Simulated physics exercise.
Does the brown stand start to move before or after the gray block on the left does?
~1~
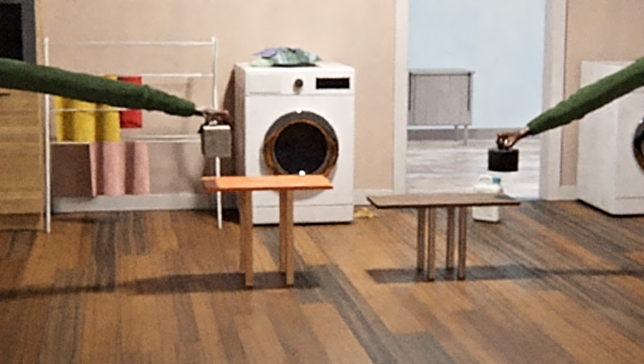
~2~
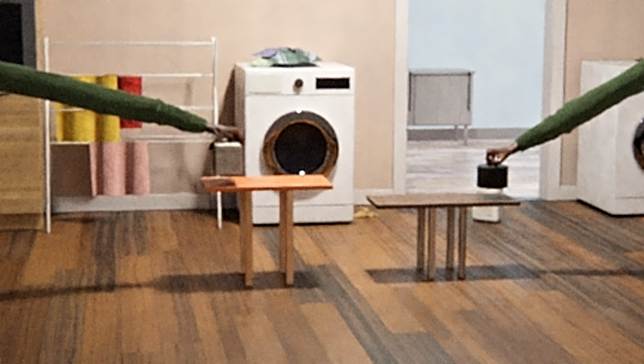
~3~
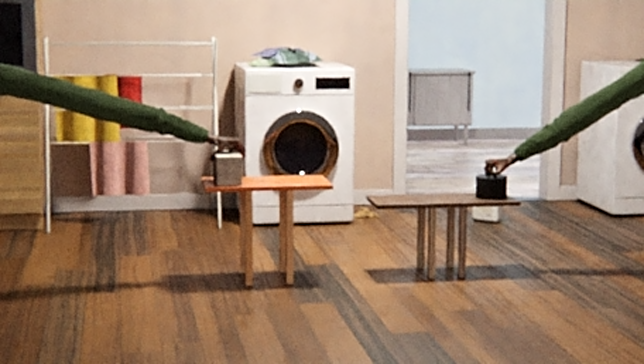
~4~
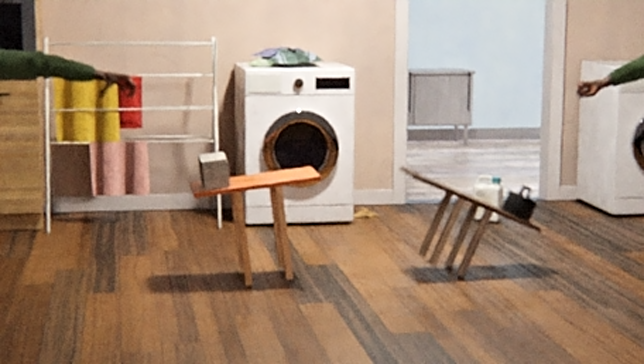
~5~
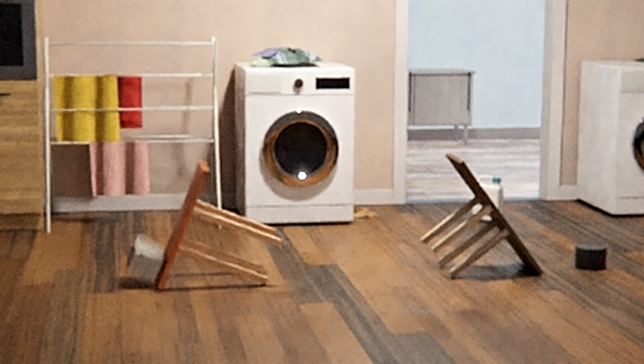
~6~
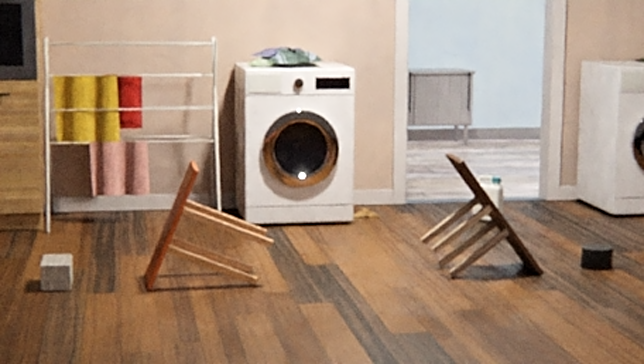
The brown stand starts to move after the gray block. The block is already being carried to the orange stand while the brown stand is still, and the brown stand only tilts once the hands have let go.
In this clip, two green-sleeved arms lower a gray block onto the left edge of an orange stand and a black object onto the right edge of a brown stand, then let go. Both stands tip outward and end toppled, with the objects on the floor.
